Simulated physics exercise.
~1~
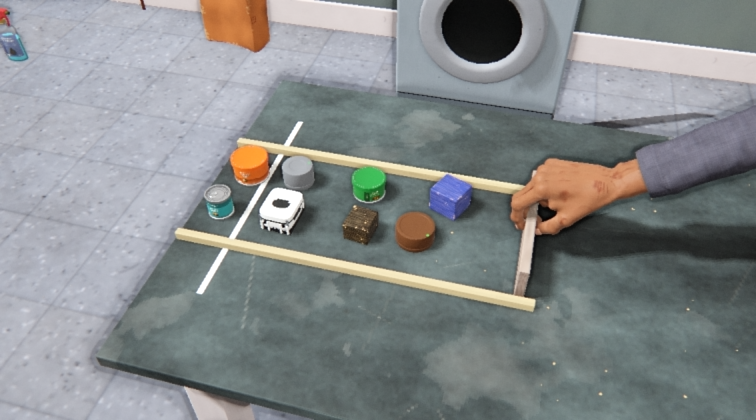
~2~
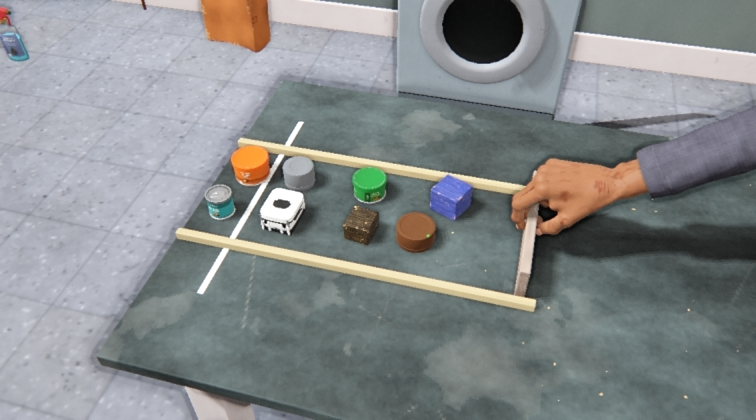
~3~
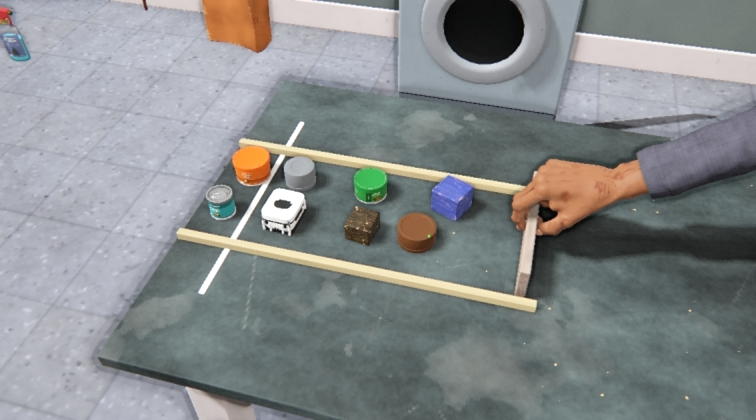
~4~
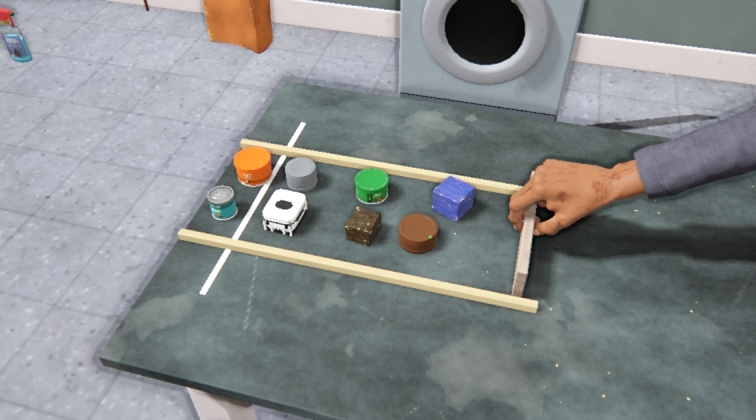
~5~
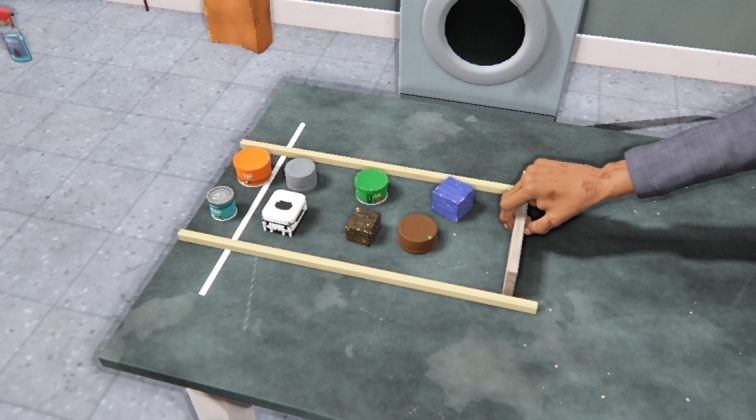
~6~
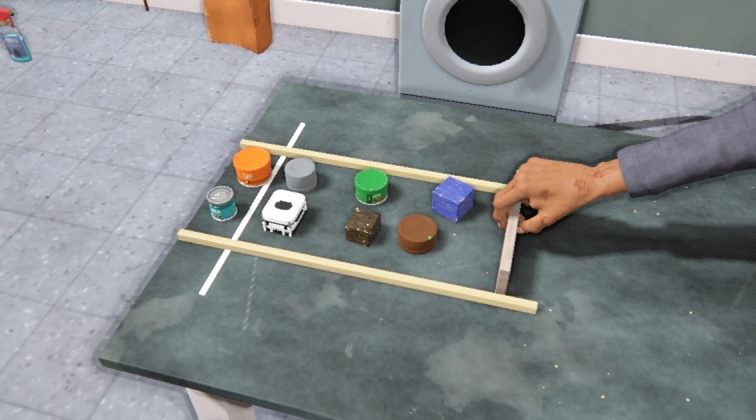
A hand held a wooden board upright across a channel between two pale strips, then slid it slightly left toward a blue block, while the small pots, lids and blocks inside stayed put.
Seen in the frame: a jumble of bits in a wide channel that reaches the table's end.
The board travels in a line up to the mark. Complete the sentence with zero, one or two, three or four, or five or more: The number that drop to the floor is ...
The number that drop to the floor is three or four.
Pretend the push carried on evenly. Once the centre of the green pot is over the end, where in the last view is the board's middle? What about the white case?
Its middle is about (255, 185) and about (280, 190).
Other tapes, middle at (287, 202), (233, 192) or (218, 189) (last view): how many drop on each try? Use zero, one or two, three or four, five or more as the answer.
So in that order I'd say one to two; more than four; at least five.
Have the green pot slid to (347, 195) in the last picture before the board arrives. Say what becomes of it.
In that spot, it sits tight.
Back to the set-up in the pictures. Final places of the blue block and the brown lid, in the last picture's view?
In the last picture they sit at about (256, 167) and about (235, 200).
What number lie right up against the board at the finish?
The count comes out at 2.
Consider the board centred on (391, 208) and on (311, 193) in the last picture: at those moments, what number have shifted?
Counting first: 4, next 8.
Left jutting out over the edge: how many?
It totals 2.
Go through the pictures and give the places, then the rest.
Turquoise pot (220, 203); orange tin (251, 166); grey lid (298, 174); board (529, 232); tape (257, 196), in the first picture.
Orange tin (252, 166); brown lid (416, 232), in the second picture.
Grey lid (300, 174); green pot (371, 186), in the third picture.
Turquoise pot (223, 203); white case (285, 212), in the fourth picture.
Orange tin (254, 168); board (518, 231), in the fifth picture.
Turquoise pot (222, 204); orange tin (253, 168); grey lid (301, 175); board (511, 230); tape (259, 197), in the sixth picture.
Soon after, none off yet; turquoise pot at rest near (222, 204); orange tin at rest near (253, 168); grey lid at rest near (301, 175).
After that, none off yet; turquoise pot at rest near (219, 204); orange tin displaced a little near (237, 166); grey lid displaced about its own width near (268, 170).
In the end, the number that fall off is three or four; gone, white case, grey lid, orange tin and turquoise pot.
